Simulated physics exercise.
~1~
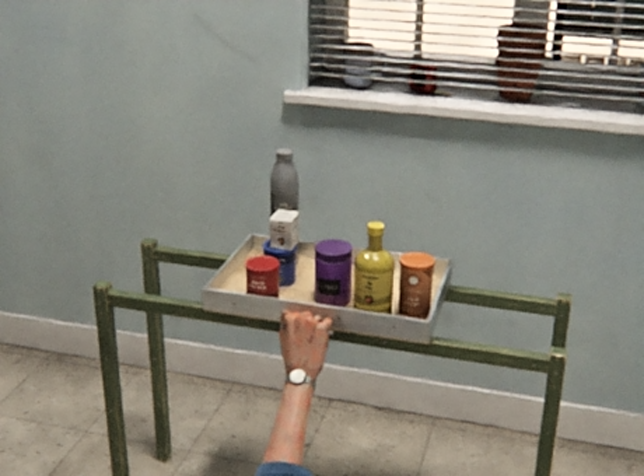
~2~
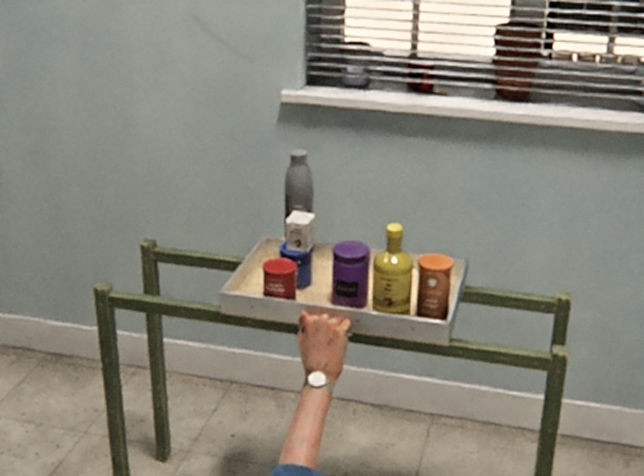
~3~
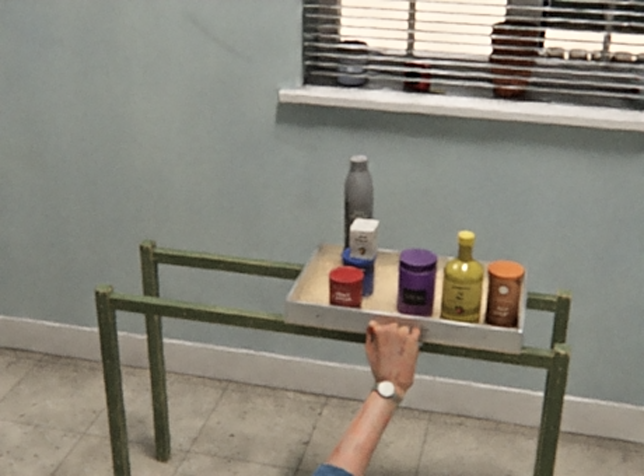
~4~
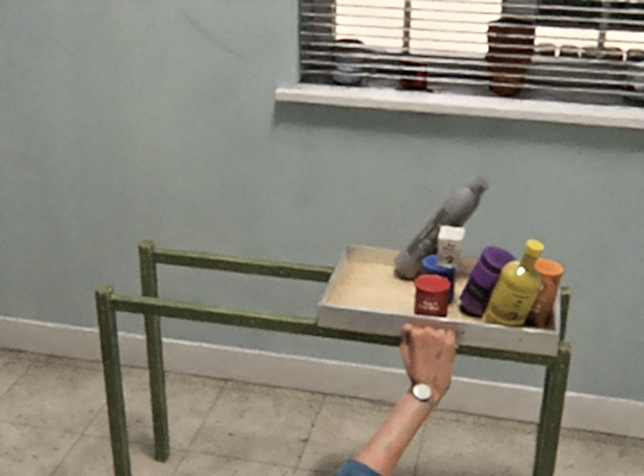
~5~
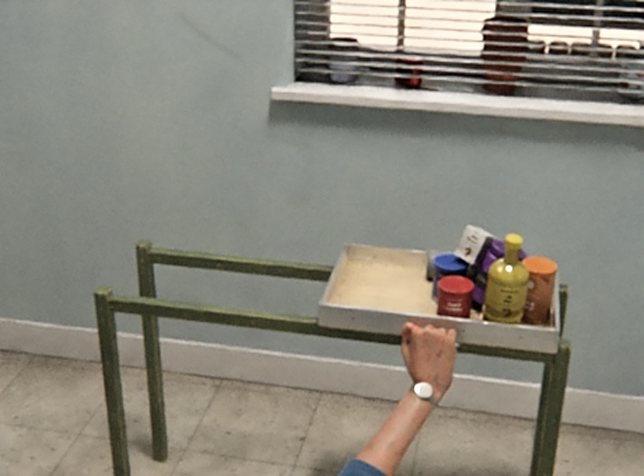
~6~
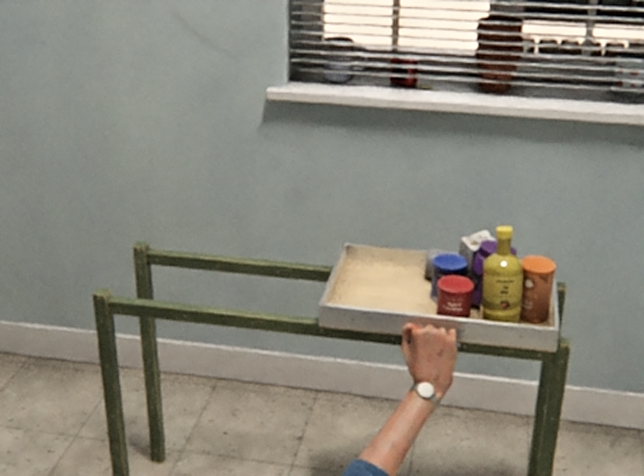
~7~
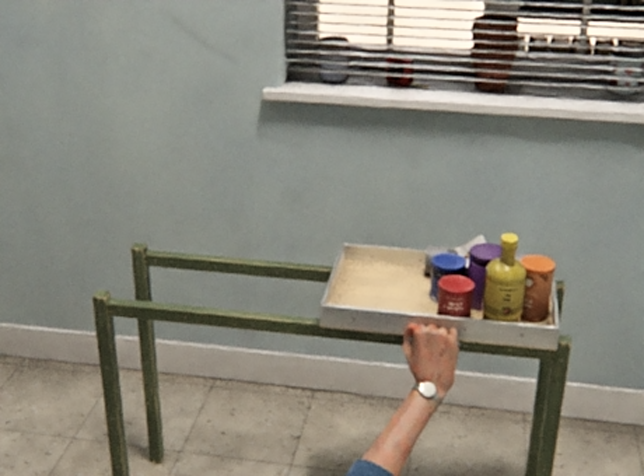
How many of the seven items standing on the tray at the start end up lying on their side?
Two of them end up lying on their side, the grey bottle and the white carton.
